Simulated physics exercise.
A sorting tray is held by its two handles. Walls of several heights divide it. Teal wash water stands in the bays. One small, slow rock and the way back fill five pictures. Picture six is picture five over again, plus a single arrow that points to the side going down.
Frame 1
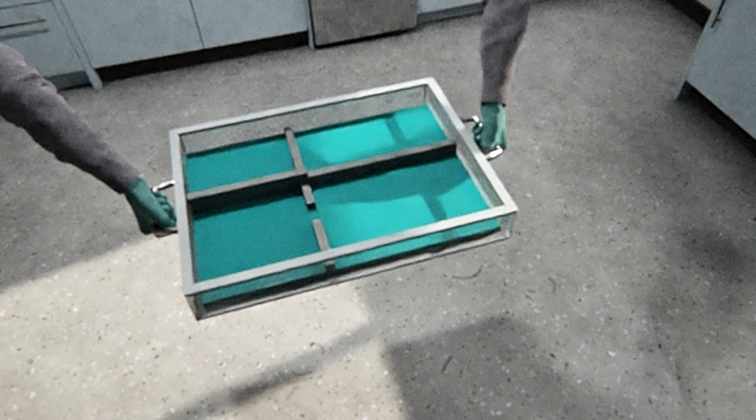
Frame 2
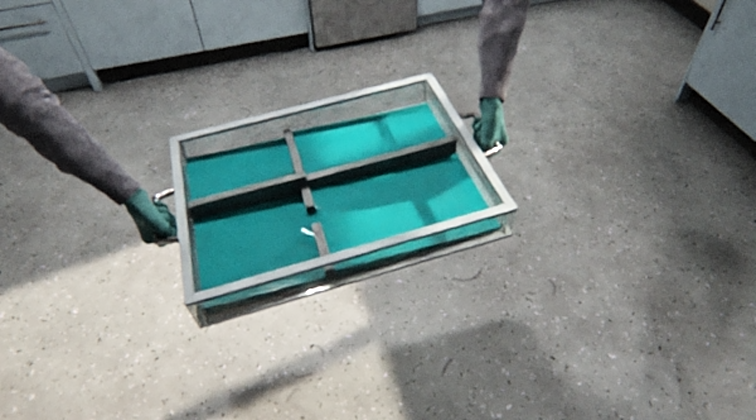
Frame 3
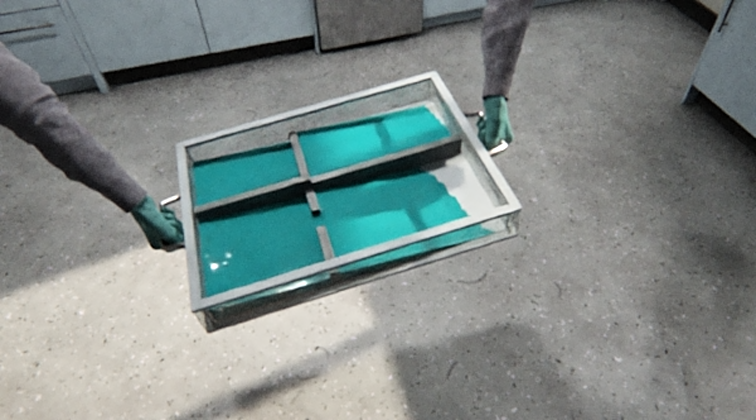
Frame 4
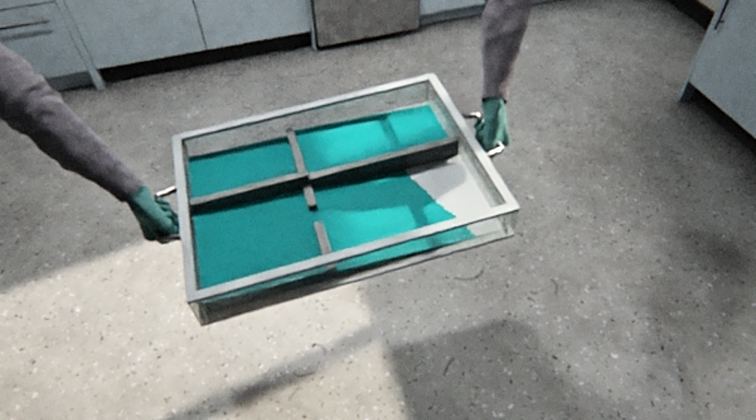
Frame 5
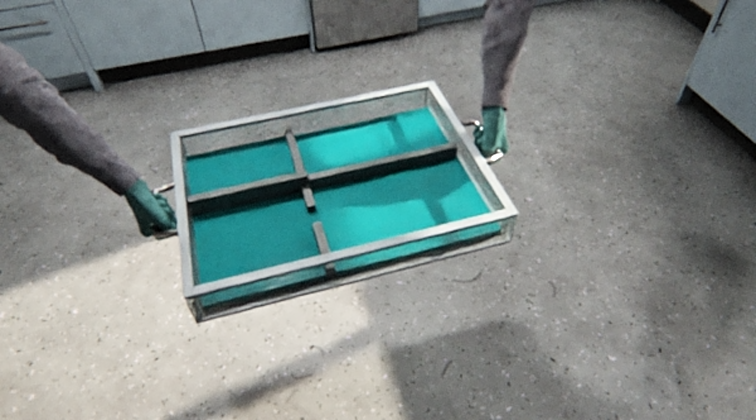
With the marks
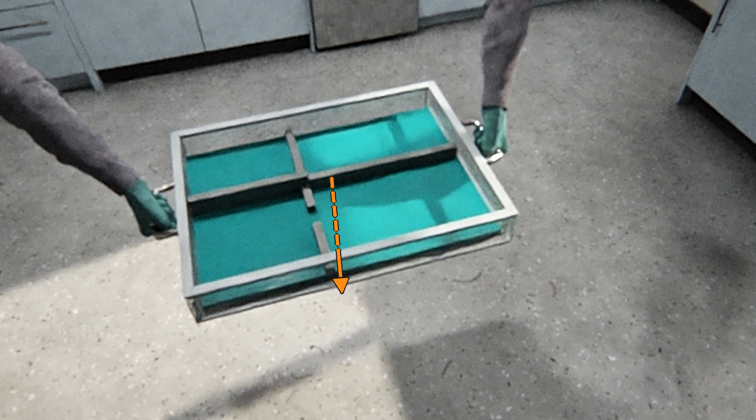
At first, two green-gloved hands hold a divided tray level, with teal water covering its bays. The hands tip it slightly down to the left, then a little further, and the water draws leftward, baring pale floor along the right side. They ease the tray back to level, and the water spreads back over the bare patch.
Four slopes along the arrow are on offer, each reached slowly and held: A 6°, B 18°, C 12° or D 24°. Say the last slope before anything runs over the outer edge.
I would pick slope B.
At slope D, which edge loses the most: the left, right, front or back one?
Over the front one.
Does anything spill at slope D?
Yes, that goes wrong.
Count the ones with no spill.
Three of them.
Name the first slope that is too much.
D it is.
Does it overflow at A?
No, not at all.
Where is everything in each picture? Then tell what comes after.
In the first frame, the tray is level; deepest in the back left bay, at (243, 168), shallowest in the back right.
In the second frame, tipped about 3° down to the left; no wall is crossed.
In the third frame, tipped about 5° down to the left; no wall is crossed.
In the fourth frame, tipped about 3° down to the left; no wall is crossed.
In the fifth frame, the tray is level; deepest in the back left bay, at (244, 171), shallowest in the back right.
The arrow ends at (341, 287).
With A, nothing spills; the front right bay holds the most.
With B, nothing spills; the front left bay holds the most.
With C, nothing spills; the front left bay holds the most.
With D, about 8 % goes over the rim.
